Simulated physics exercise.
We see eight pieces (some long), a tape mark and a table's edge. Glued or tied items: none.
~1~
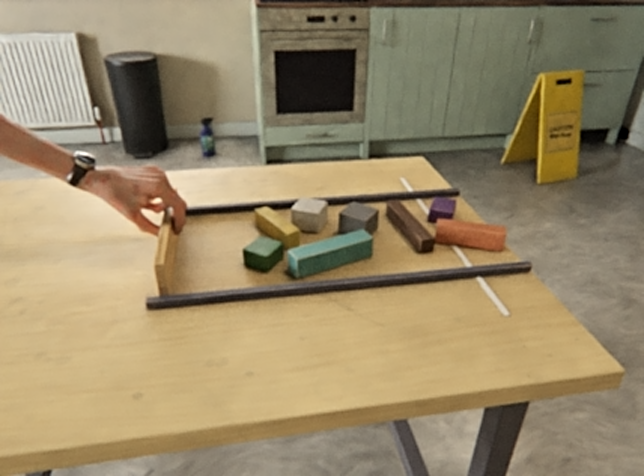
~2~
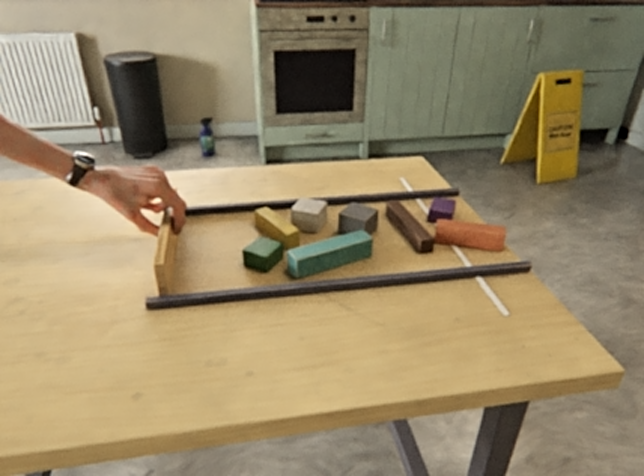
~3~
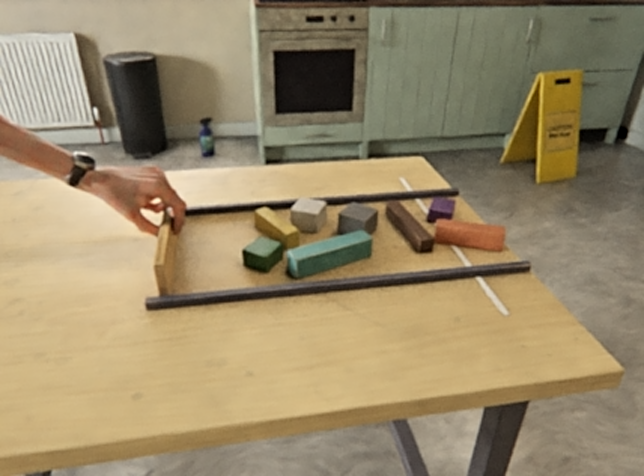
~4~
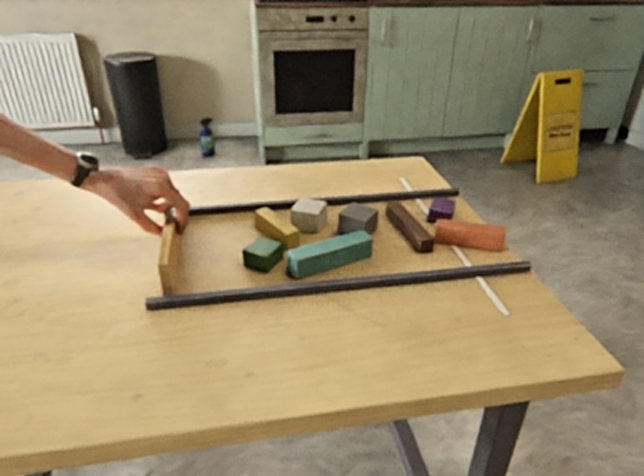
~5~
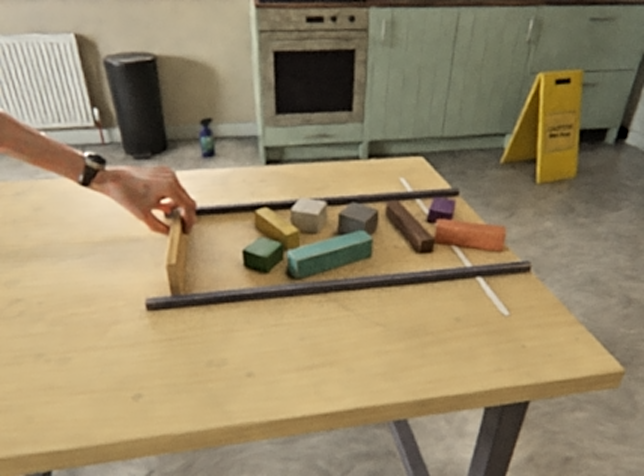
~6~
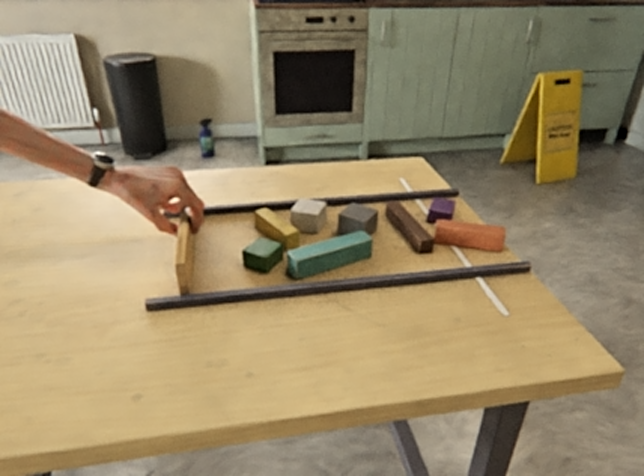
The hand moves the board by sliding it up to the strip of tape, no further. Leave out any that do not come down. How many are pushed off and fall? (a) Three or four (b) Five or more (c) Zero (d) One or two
a.
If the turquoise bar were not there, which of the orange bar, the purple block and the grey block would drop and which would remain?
Orange bar: Is gone; purple block: Is gone; grey block: Is still there.
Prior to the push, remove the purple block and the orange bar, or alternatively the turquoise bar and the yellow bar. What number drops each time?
Tally of falls: 1 for the first try, 2 for the second.
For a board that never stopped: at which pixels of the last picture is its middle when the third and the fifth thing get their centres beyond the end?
(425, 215), then (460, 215).
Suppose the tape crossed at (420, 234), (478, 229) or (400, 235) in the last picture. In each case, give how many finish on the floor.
So, one try after another, the floor gets 1, then 6, then 0.
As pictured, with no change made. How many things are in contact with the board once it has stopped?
It's touching 3 at the end.
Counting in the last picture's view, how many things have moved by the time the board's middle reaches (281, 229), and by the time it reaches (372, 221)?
I count 4 first and 8 after.
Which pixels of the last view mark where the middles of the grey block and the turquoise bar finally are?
First (474, 213), then (502, 244).
A little later, none off yet; orange bar at rest near (469, 235); purple block at rest near (442, 212); brown stick at rest near (408, 225).
Next, none off yet; orange bar at rest near (470, 235); purple block at rest near (442, 212); brown stick moving near (413, 224).
Later still, none off yet; orange bar tilted a little near (506, 228); purple block shifted about its own width near (467, 205); brown stick shifted about its own width near (469, 219).
When it is over, the number that fall off is three or four; down, brown stick, purple block and orange bar.
